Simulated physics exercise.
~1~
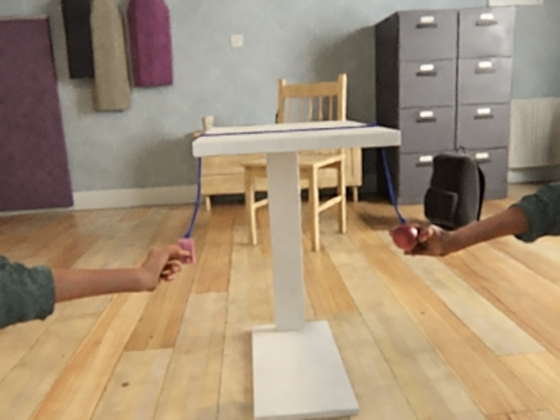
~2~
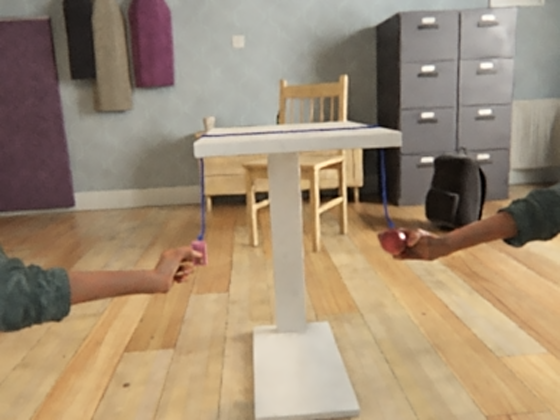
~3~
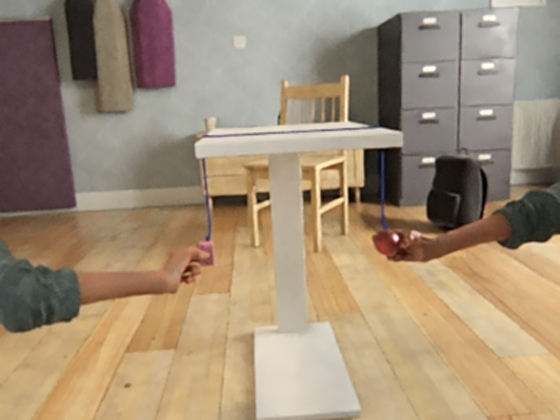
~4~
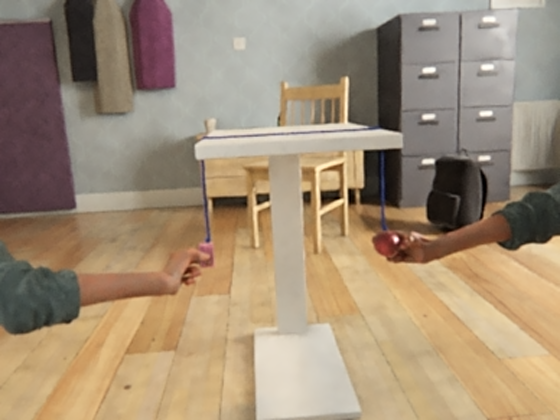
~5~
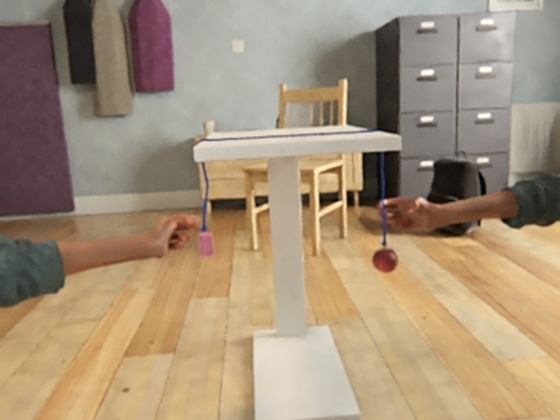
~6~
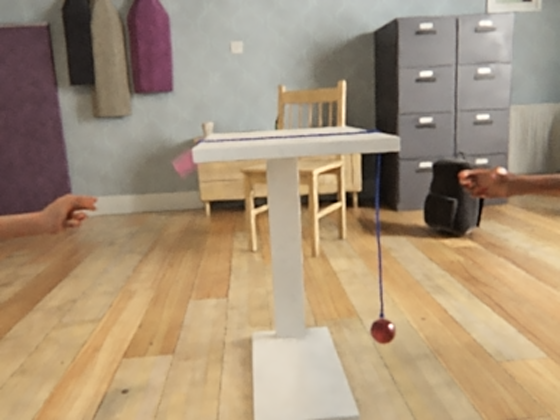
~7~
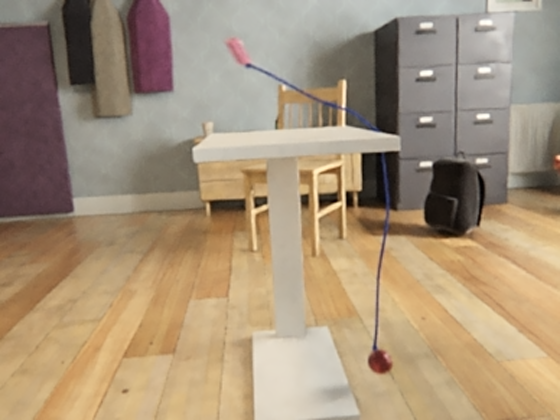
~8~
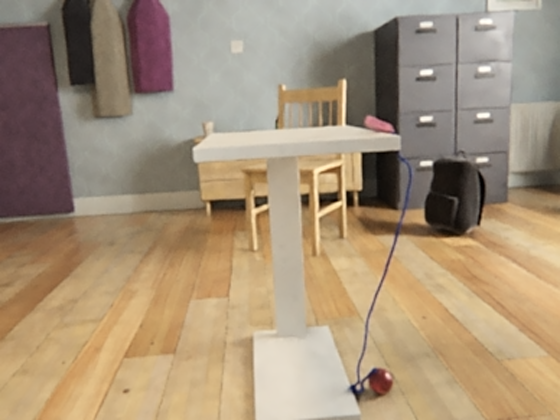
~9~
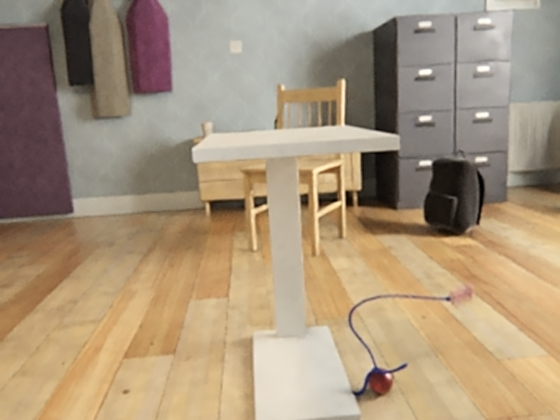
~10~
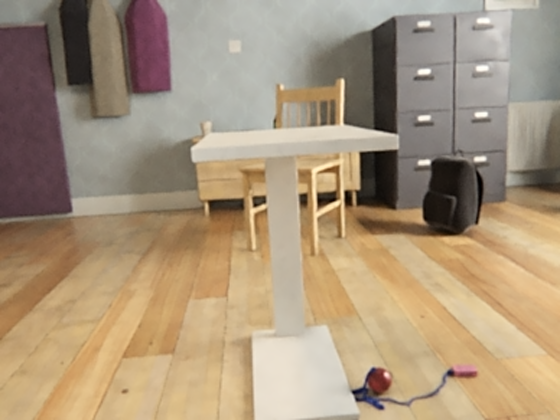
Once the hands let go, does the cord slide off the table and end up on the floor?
Yes, the cord is pulled to the right as the round red object drops, and it ends up on the floor with both objects.
